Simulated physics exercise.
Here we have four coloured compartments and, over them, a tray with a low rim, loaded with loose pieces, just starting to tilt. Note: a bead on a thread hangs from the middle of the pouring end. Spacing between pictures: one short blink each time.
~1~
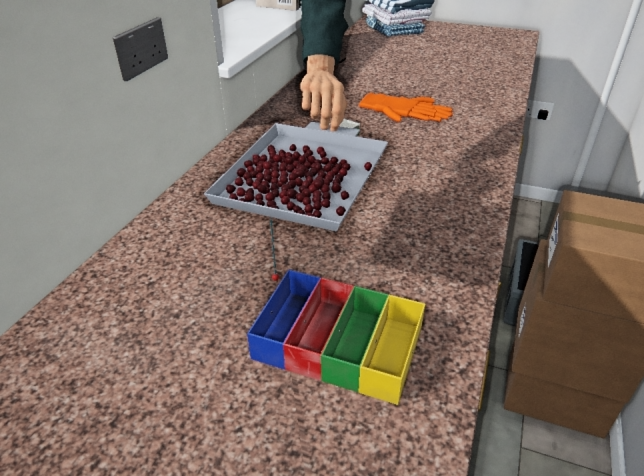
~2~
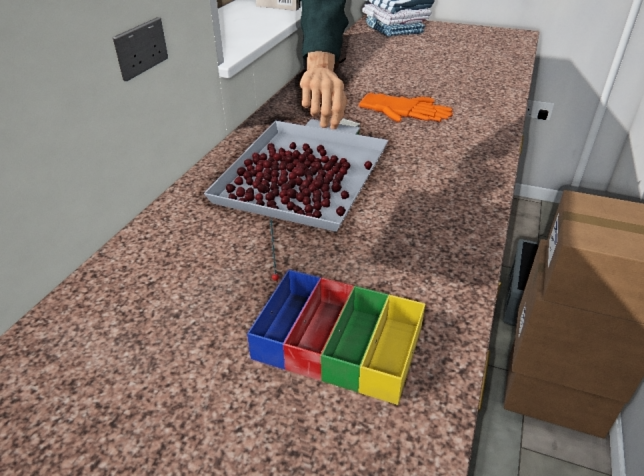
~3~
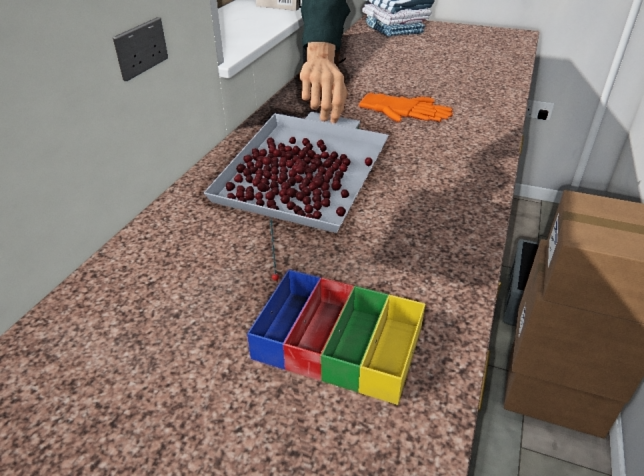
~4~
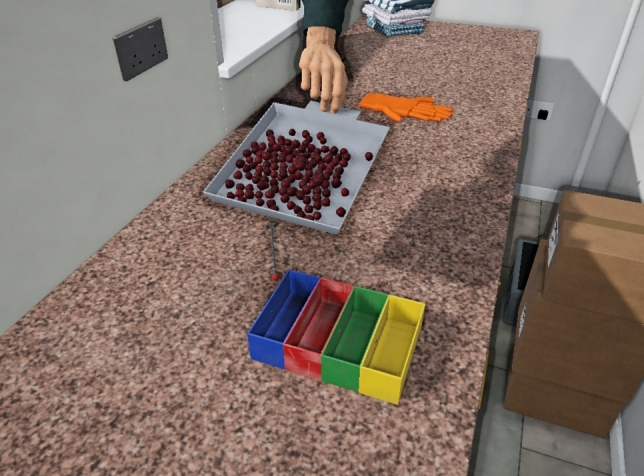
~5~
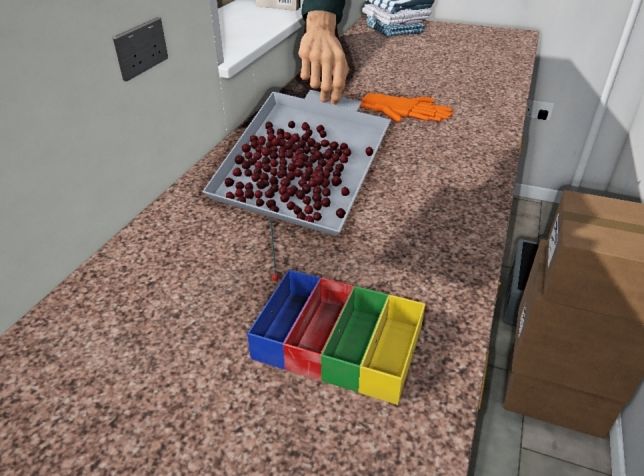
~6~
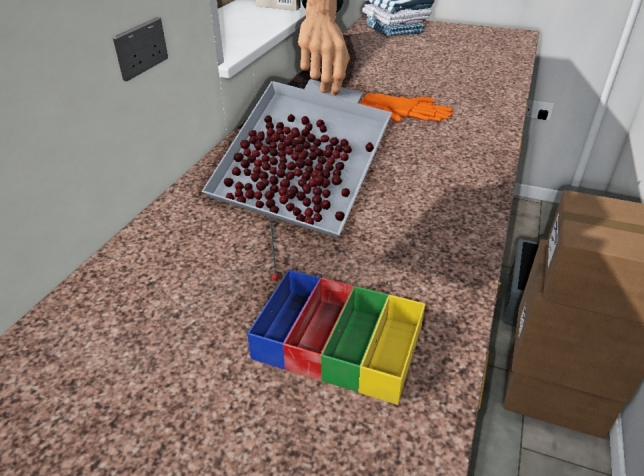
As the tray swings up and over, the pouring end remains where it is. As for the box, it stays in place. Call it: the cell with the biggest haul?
The red compartment.
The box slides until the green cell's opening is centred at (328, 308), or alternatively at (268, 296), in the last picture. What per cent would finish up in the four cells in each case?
About 90 % and 50 %.
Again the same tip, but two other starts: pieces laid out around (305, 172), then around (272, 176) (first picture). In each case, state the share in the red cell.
Estimate: 50 % first, 50 % second.
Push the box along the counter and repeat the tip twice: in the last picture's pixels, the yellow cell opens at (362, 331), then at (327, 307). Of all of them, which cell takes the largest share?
Well, the first time it's that green cell, and the second time it's the cell in yellow.
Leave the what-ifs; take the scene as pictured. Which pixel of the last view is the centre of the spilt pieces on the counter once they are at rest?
My estimate puts the centre near (213, 358).
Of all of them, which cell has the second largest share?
That one is that blue cell.
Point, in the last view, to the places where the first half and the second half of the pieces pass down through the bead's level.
I'd place the first part at (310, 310) and the rest at (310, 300).
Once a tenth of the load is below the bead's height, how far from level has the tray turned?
That happens at close to 80 degrees.
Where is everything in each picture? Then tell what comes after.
The first frame shows corners of the pouring end at (211, 192) and (336, 219), level; middle of the load at (293, 178), dried cherries; bead on its thread at (276, 277); blue cell at (267, 349); red cell at (303, 360); green cell at (340, 371); yellow cell at (380, 383).
The second frame shows corners of the pouring end at (210, 192) and (336, 220), level; middle of the load at (293, 177).
The third frame shows corners of the pouring end at (210, 191) and (336, 222), tipped barely, lowest at the right corner; middle of the load at (293, 174).
The fourth frame shows corners of the pouring end at (210, 190) and (336, 224), tipped a little, lowest at the right corner; middle of the load at (292, 170).
The fifth frame shows corners of the pouring end at (209, 190) and (336, 227), tipped a little, lowest at the right corner; middle of the load at (292, 167).
The sixth frame shows corners of the pouring end at (209, 189) and (336, 229), tipped clearly, lowest at the right corner; middle of the load at (292, 166), a small part on the move; blue cell at (267, 349); red cell at (303, 360); green cell at (340, 371); yellow cell at (380, 383).
Soon, tray tipped steeply; nearly all on the tray; a stray few in the red cell; a stray few in the green cell; a stray few falling or outside the box.
A while on, tray tipped past a quarter turn; a small part on the tray; about a third in the red cell; about a quarter in the blue cell; a small part in the green cell; a stray few in the yellow cell; about a quarter falling or outside the box.
Towards the end, tray tipped past a quarter turn; about half in the red cell; about a quarter in the blue cell; a small part in the green cell; a stray few in the yellow cell; a small part falling or outside the box.
Finally, tray tipped past a quarter turn; about half in the red cell; about a quarter in the blue cell; a small part in the green cell; a stray few in the yellow cell; a small part outside the box.
